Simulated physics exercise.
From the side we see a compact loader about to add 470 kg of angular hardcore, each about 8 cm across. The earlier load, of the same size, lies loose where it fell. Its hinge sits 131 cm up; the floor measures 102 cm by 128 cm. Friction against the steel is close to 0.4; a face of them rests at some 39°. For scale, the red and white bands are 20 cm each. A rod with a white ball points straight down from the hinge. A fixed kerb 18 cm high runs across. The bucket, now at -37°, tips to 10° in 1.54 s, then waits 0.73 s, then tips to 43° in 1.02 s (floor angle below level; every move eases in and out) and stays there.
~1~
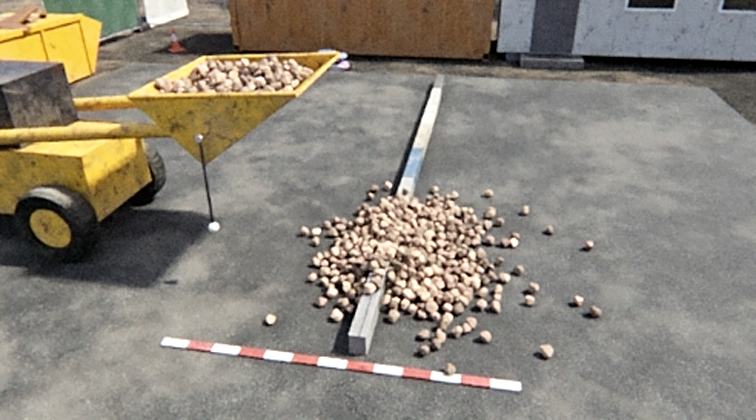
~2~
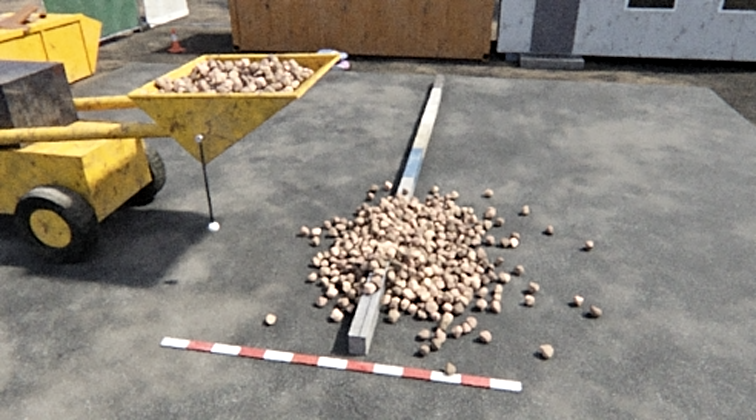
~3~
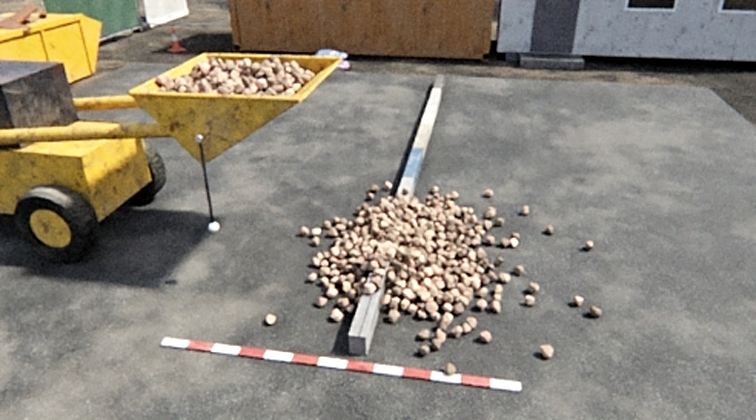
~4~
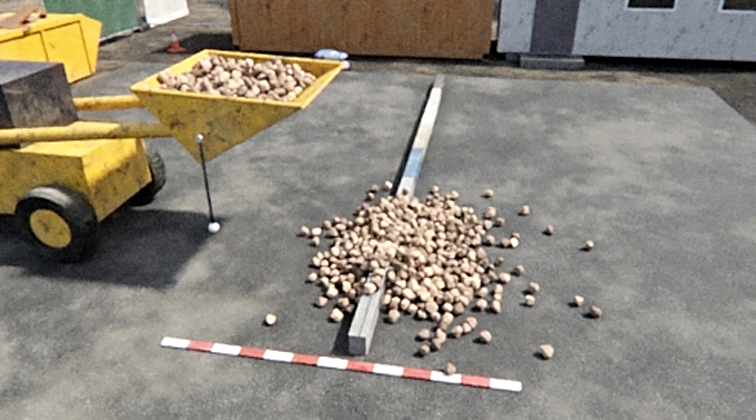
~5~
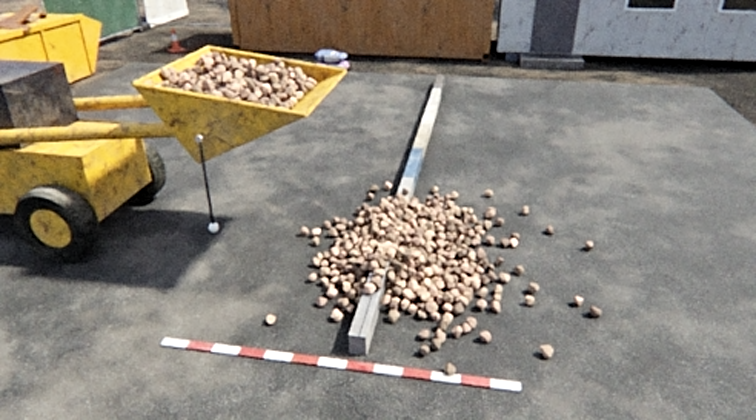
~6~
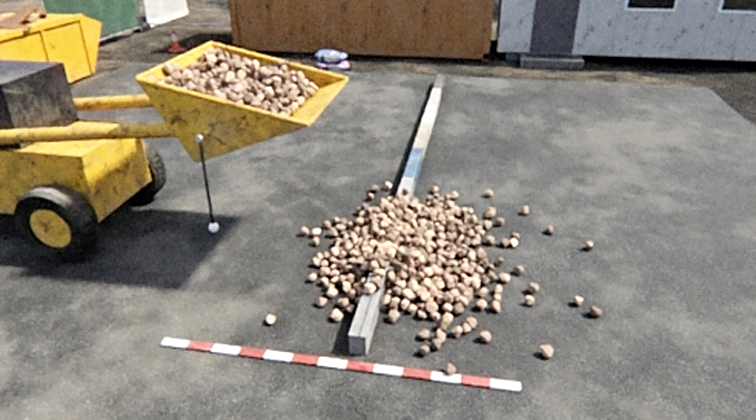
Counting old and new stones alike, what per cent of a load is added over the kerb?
Roughly 2 per cent of a load more.
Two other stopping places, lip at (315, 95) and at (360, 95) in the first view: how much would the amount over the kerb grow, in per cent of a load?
About 5 and 30 per cent.
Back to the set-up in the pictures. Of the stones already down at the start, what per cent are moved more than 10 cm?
About 0 per cent.
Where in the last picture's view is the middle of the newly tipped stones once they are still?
Their middle is at about (337, 234).
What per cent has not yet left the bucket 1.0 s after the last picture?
About 100 per cent.
Then, 0.6 s after the last picture the floor is at 3°; in per cent of one load, 100 in the bucket, 34 on this side of the kerb, 66 over the kerb; the foremost stones are at (555, 274).
Then, 1.0 s after the last picture the floor is at 10°; in per cent of one load, 100 in the bucket, 34 on this side of the kerb, 66 over the kerb; the foremost stones are at (555, 274).
Then, 3.1 s after the last picture the floor is at 43°; in per cent of one load, 3 in the bucket, 131 on this side of the kerb, 66 over the kerb; the foremost stones are at (555, 274).
Then, 5.9 s after the last picture the floor is at 43°; in per cent of one load, 0 in the bucket, 132 on this side of the kerb, 68 over the kerb; the foremost stones are at (555, 274). Net gain over the kerb, 2.
